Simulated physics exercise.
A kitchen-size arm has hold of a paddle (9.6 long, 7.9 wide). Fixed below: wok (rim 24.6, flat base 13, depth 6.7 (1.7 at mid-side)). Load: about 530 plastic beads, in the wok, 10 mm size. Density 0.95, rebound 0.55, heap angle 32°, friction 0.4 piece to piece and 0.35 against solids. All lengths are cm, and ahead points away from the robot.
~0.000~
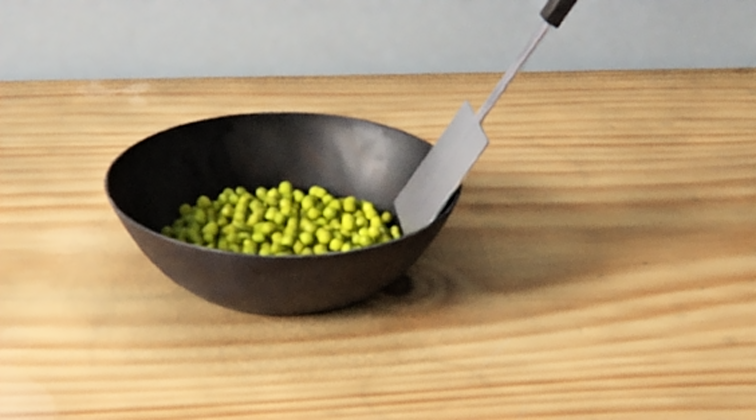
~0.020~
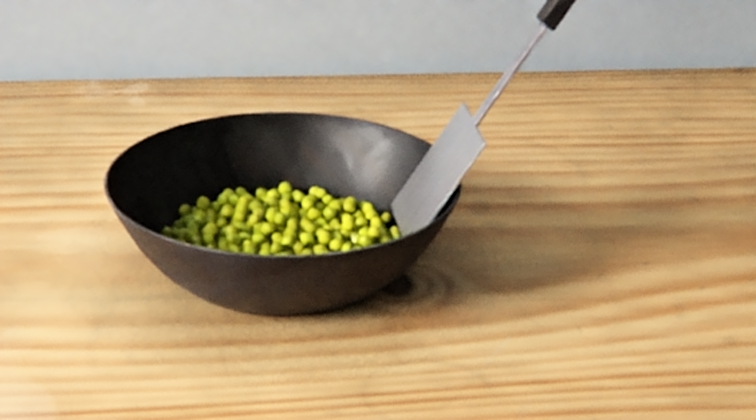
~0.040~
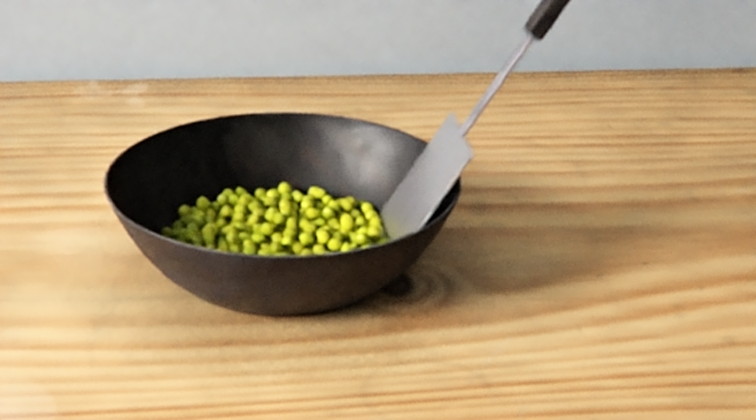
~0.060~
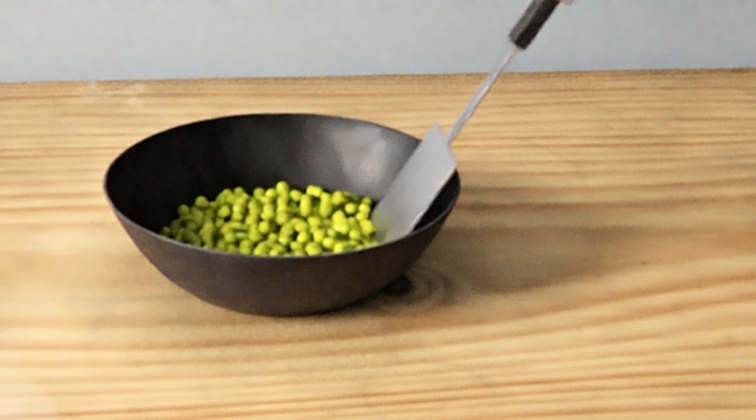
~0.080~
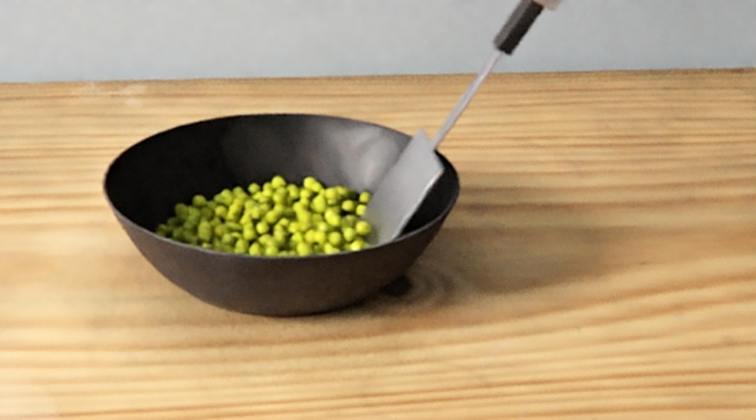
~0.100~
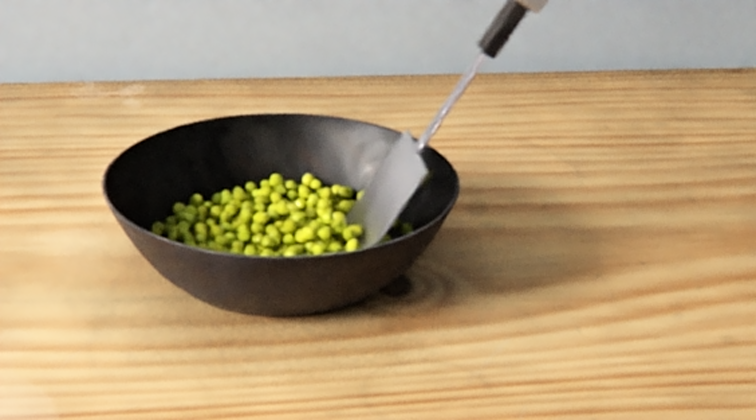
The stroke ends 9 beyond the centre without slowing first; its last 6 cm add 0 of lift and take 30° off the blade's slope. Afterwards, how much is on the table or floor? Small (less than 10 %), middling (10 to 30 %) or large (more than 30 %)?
On the table or floor the share is small, less than 10 %.
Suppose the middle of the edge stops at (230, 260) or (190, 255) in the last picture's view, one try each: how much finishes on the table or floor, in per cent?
About 0 and 0 per cent.
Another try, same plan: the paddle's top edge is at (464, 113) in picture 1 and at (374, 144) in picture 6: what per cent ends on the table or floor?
Some 20 per cent.
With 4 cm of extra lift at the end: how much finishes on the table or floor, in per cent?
About 15 per cent.
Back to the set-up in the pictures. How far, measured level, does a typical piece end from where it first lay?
Roughly 3 cm.
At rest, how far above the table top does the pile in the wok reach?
About 7.5 cm.
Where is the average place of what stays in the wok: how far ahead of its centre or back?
About 3.5 cm ahead.
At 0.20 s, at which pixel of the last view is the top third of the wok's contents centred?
Near (237, 231).
After 0.20 s, sloping 58°, highest piece 18 above the table; 529 in the wok, 1 on the blade or in flight.
After 0.30 s, sloping 46°, highest piece 22 above the table; 529 in the wok, 1 on the blade or in flight.
After 0.55 s, sloping 28°, highest piece 7 above the table; 502 in the wok, 20 on the table or floor, 8 on the blade or in flight.
After 1.60 s, sloping 28°, highest piece 7 above the table; 502 in the wok, 28 on the table or floor.
In the end, 502 in the wok, 28 on the table or floor. That is 5 % on the table or floor.
